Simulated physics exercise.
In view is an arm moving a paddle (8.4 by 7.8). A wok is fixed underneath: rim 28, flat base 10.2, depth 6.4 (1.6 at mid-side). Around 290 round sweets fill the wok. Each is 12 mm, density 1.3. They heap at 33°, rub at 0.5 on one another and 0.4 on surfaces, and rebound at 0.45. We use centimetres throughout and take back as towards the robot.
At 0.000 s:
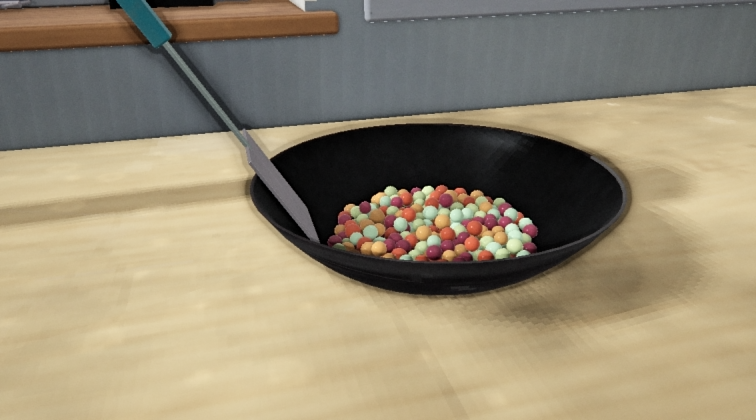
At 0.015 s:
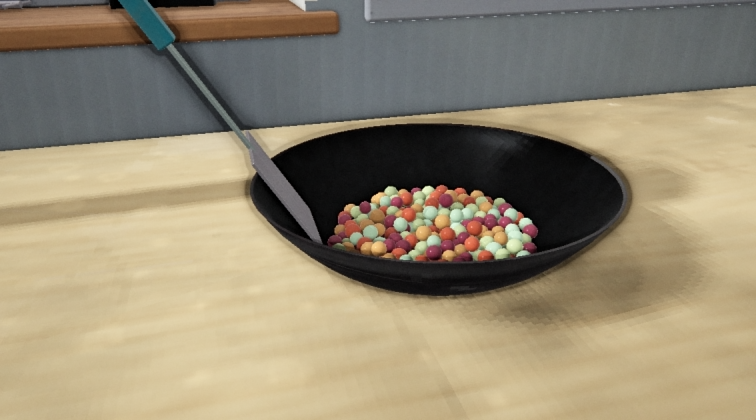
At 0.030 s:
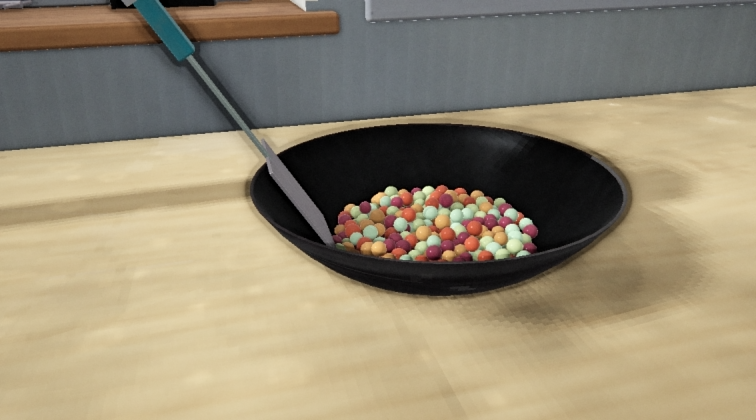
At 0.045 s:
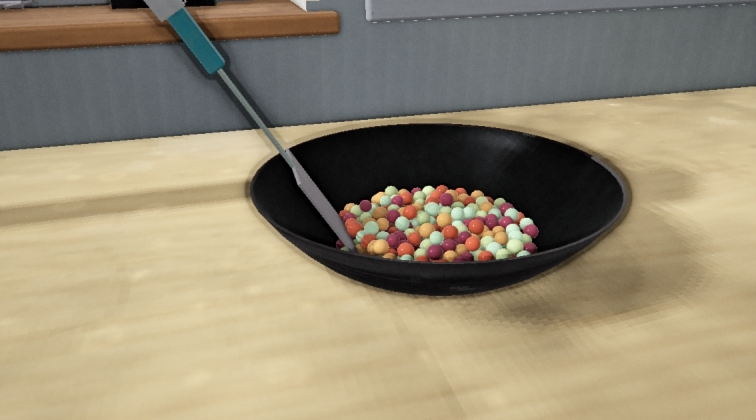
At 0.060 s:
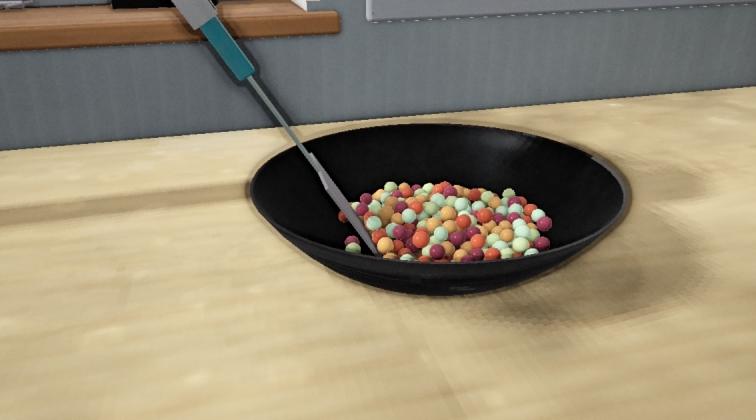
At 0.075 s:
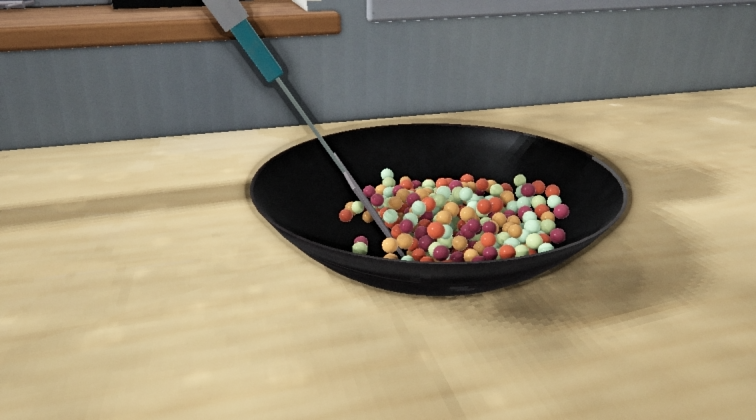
The footage shows a paddle with a teal handle resting inside a black wok of small multicoloured balls on a light wooden surface, then moving rightward into the heap, pushing some balls slightly right and loosening the pile.
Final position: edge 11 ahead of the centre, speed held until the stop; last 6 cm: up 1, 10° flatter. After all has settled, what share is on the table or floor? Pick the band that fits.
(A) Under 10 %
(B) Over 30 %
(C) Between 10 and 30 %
The answer is B.
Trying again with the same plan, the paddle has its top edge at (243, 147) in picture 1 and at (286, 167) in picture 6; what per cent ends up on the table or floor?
Around 20 per cent finishes there.
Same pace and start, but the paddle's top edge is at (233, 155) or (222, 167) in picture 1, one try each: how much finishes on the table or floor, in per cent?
First try around 50 percent, second around 45 percent.
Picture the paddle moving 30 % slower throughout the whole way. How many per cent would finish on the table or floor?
Around 35 per cent would finish on the table or floor.
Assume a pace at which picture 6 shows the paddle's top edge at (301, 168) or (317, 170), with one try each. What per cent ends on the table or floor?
I'd estimate some 30 and 45 in a hundred.
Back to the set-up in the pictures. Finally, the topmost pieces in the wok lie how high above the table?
Peak at rest, approximately 4.5 centimetres.
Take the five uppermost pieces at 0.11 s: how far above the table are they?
7 cm or so.
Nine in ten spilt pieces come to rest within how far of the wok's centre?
Roughly 65 cm.
By 0.11 s, sloping 59°, highest piece 7 above the table; 287 in the wok.
By 0.15 s, sloping 57°, highest piece 10 above the table; 285 in the wok, 2 on the blade or in flight.
By 0.37 s, sloping 49°, highest piece 27 above the table; 161 in the wok, 31 on the table or floor, 95 on the blade or in flight.
By 1.42 s, sloping 49°, highest piece 5 above the table; 161 in the wok, 126 on the table or floor.
Final count, 161 in the wok, 126 on the table or floor. That is 44 % on the table or floor.
